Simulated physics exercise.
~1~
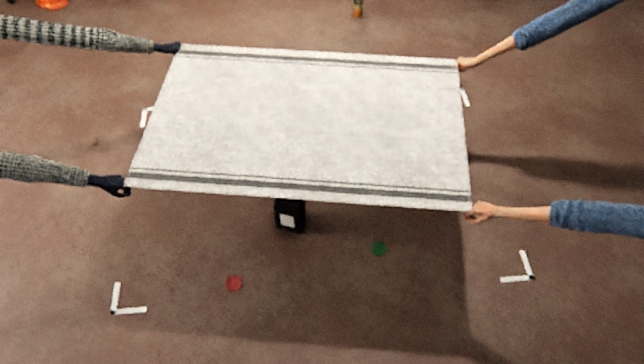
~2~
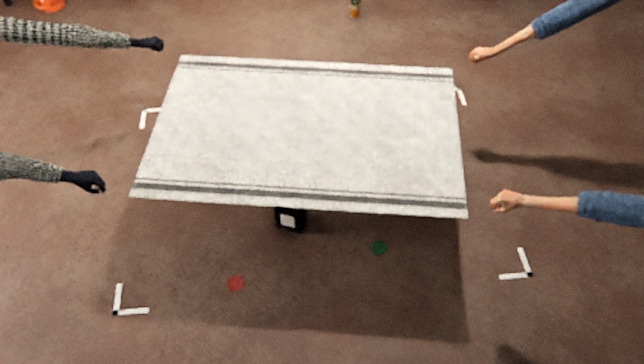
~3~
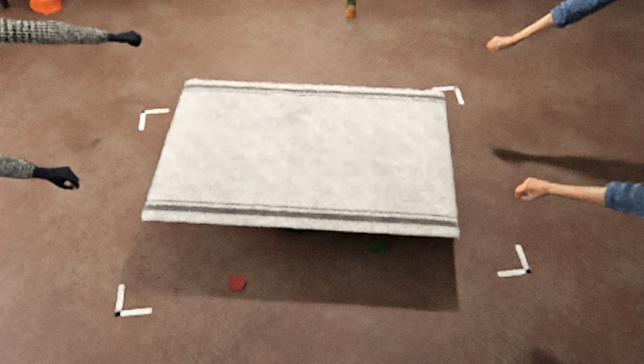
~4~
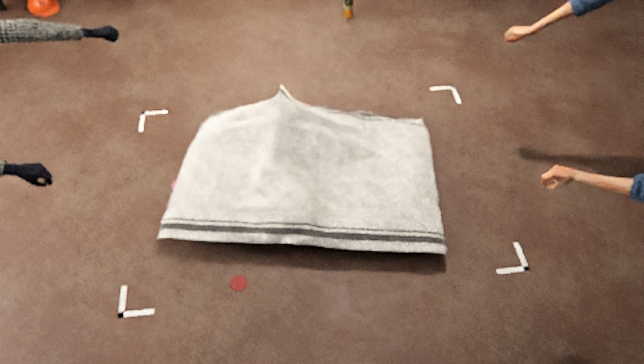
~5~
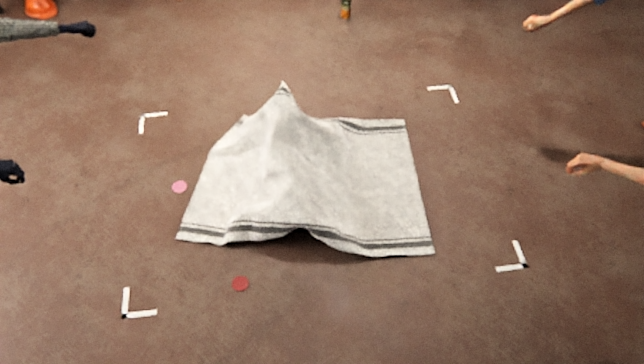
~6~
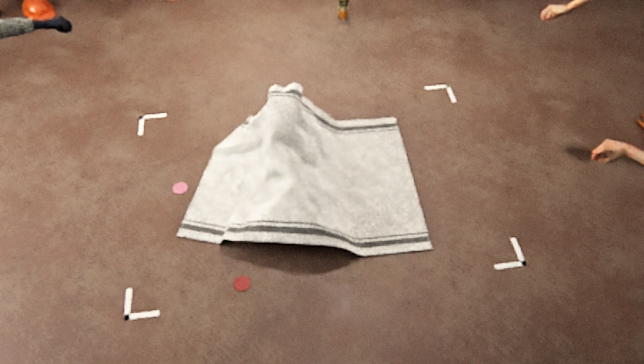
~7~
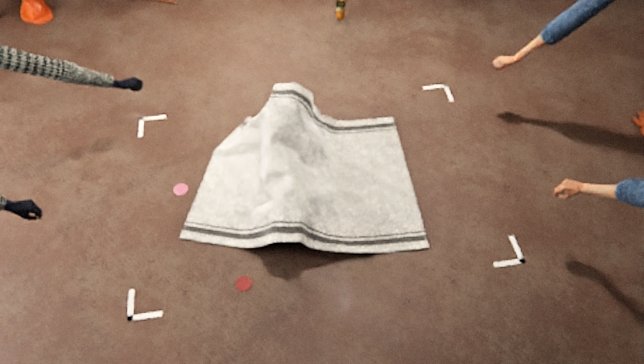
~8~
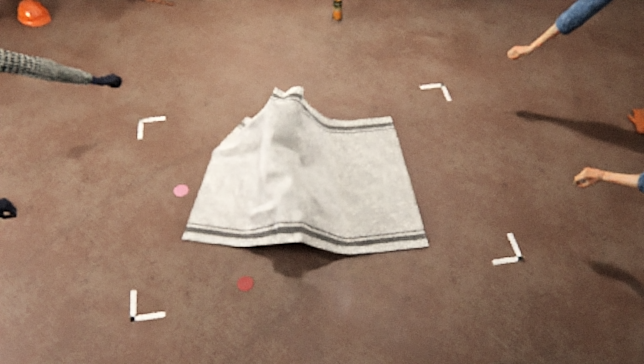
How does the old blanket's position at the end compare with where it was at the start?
At the start the blanket was stretched out level in the air between the hands. By the end it was lower, draped in peaked folds over what was beneath it, with part of it resting on the floor.
